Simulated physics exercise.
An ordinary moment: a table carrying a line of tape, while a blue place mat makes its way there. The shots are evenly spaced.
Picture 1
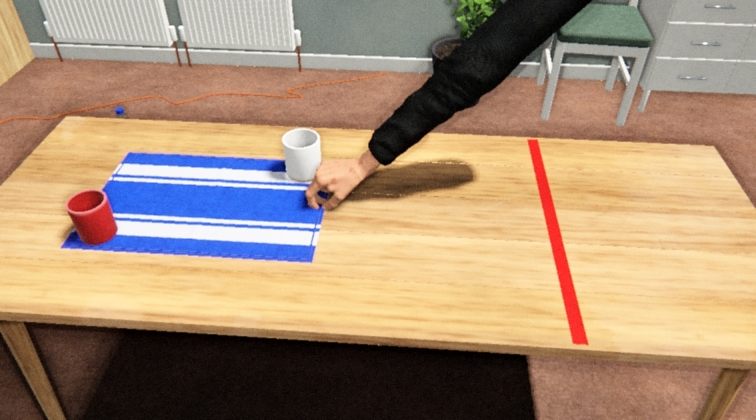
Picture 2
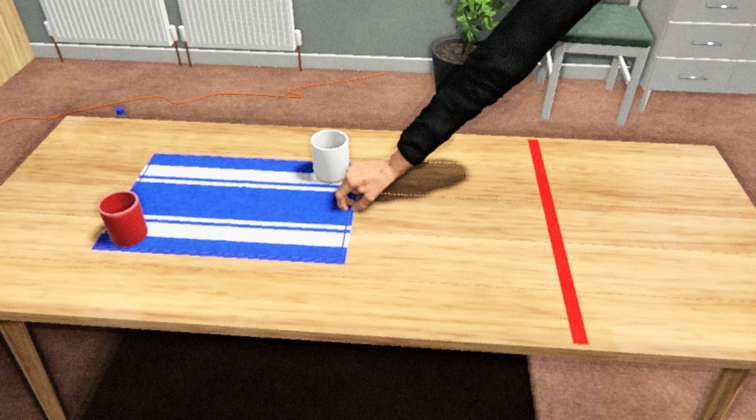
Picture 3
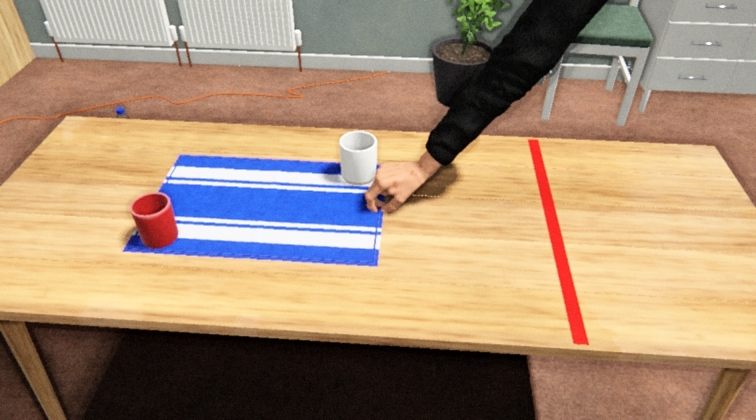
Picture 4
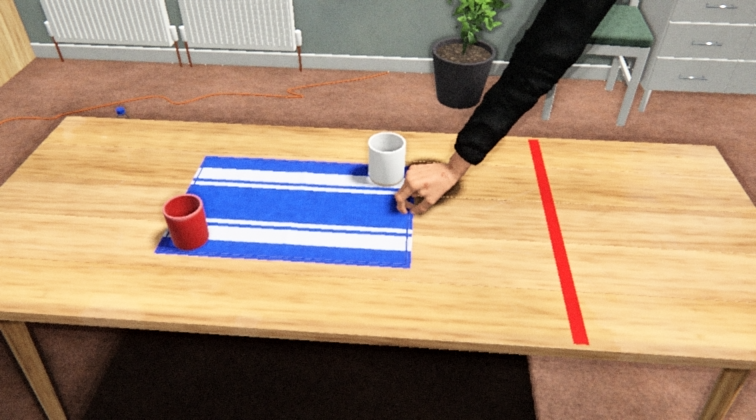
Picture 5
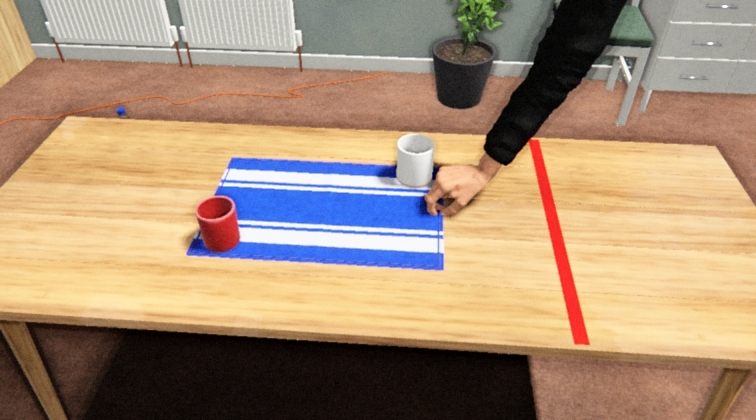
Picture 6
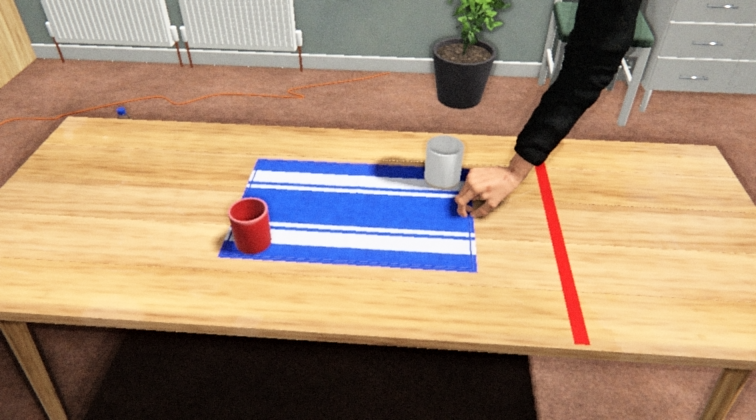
A blue place mat with white stripes lies on a pale wooden table seen from above one long side, in a room with radiators, a potted plant and a green-seated chair behind. It carries a red mug at its near left corner and a white mug at its far right, left of a red tape line. A dark-sleeved arm steadily drags the mat rightward, both mugs riding along, while the camera stays still.
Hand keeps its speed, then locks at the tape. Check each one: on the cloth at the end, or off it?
At the end, the white mug is off the cloth, the red mug is on the cloth.
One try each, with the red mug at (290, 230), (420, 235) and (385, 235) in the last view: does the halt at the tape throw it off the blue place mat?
In case one it sits tight, in case two it slips over the edge, and in case three it slips over the edge.
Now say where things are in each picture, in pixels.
In the first frame, place mat end (312, 263); white mug (301, 138); red mug (86, 201); tape (576, 322).
In the second frame, place mat end (344, 265), far hem (91, 250); red mug (118, 202).
In the third frame, place mat end (377, 267); white mug (358, 141).
In the fourth frame, place mat end (410, 269), far hem (154, 254); red mug (182, 206).
In the fifth frame, place mat end (444, 271); white mug (416, 144).
In the sixth frame, place mat end (477, 273), far hem (218, 257); white mug (445, 145); red mug (248, 210); tape (577, 322).
Then, 0.09 s past the final frame, hem short of the tape; white mug on the cloth near (495, 165); red mug on the cloth near (308, 230).
Then, 0.20 s past the final frame, hem at the tape; white mug ahead of the hem near (554, 169); red mug on the cloth near (374, 234).
When it is over, hem at the tape; white mug ahead of the hem near (626, 173); red mug on the cloth near (454, 238). The white mug slides clear of the cloth and the red mug keeps its seat.
